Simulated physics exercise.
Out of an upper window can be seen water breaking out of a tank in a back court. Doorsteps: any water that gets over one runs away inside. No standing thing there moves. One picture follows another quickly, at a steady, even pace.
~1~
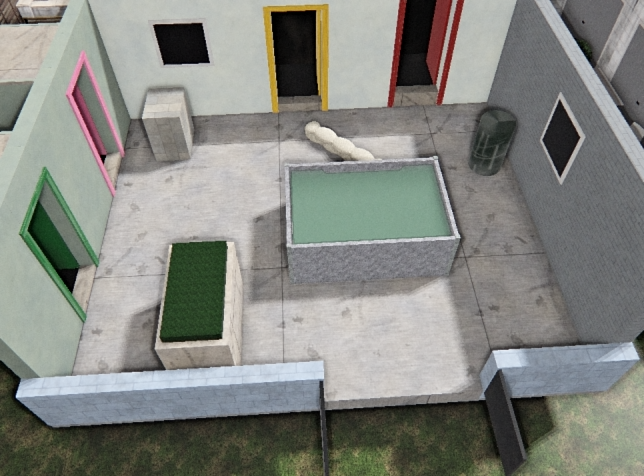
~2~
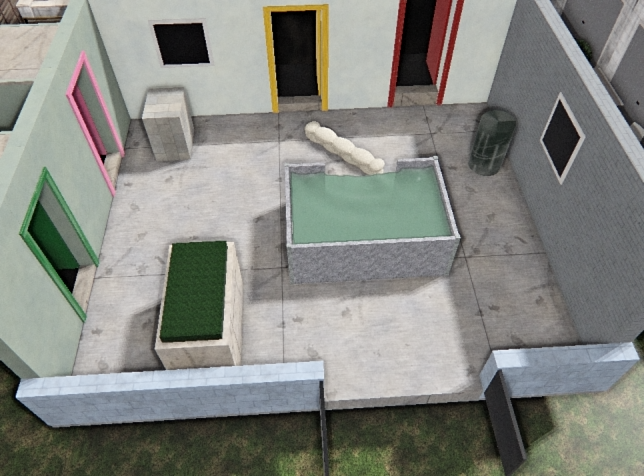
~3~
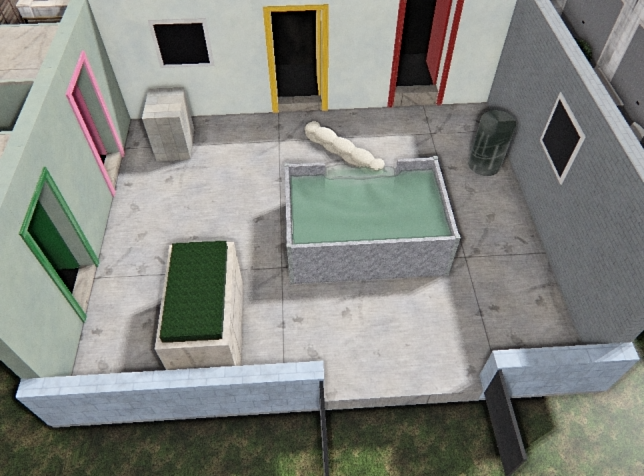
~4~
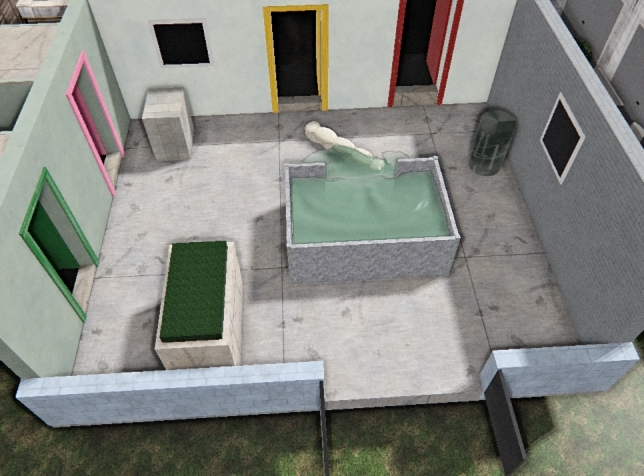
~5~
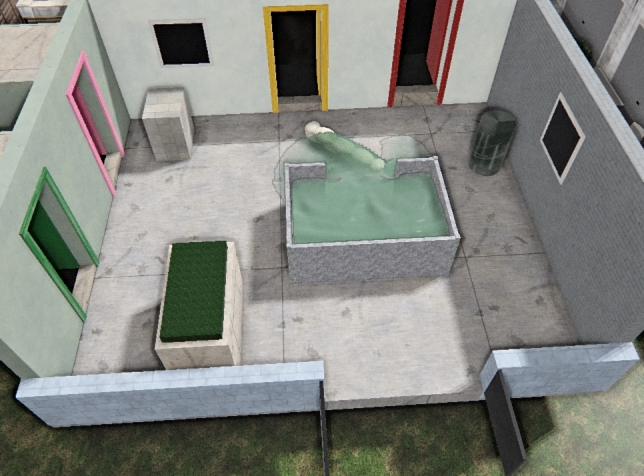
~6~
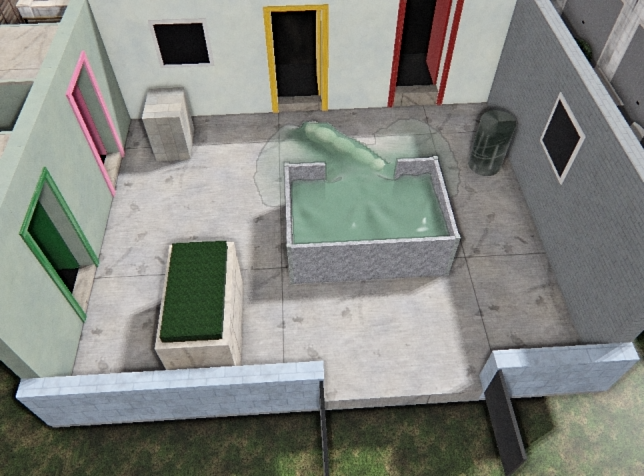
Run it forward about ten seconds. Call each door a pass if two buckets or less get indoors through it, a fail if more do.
Yellow door: Pass, green door: Fail, red door: Pass, pink door: Pass.
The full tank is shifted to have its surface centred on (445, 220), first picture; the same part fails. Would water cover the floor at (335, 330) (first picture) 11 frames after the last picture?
Unflooded.
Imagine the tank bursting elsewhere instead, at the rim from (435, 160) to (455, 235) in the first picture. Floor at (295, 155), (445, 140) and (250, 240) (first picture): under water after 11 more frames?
Log: Point 1 unreached; point 2 inundated; point 3 unreached.
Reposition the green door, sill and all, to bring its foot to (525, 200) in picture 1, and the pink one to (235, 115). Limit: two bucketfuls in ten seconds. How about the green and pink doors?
Green does not overflow; pink overflows.
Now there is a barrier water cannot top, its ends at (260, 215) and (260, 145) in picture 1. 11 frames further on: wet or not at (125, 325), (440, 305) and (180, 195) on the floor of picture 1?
Taking the points in order, they are high and dry, high and dry and high and dry.
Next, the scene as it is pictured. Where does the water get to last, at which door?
It's the one in green.
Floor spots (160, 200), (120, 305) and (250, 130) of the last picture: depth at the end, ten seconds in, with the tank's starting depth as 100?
I'd say around 10 per cent, then 16 per cent, then 8 per cent.
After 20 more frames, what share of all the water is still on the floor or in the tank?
100 % or so.
A moment on, water covers 30 % of the floor; the yellow door wet at the sill, nothing in, the green door not reached, the red door wet at the sill, nothing in, the pink door not reached.
Next, water covers 40 % of the floor; the yellow door under two buckets in, the green door not reached, the red door wet at the sill, nothing in, the pink door wet at the sill, nothing in.
Then, water covers 55 % of the floor; the yellow door under two buckets in, the green door wet at the sill, nothing in, the red door wet at the sill, nothing in, the pink door wet at the sill, nothing in.
Later, water covers 80 % of the floor; the yellow door under two buckets in, the green door under two buckets in, the red door wet at the sill, nothing in, the pink door wet at the sill, nothing in.
In the end, water covers 95 % of the floor; the yellow door under two buckets in, the green door far over two buckets in, the red door wet at the sill, nothing in, the pink door wet at the sill, nothing in.
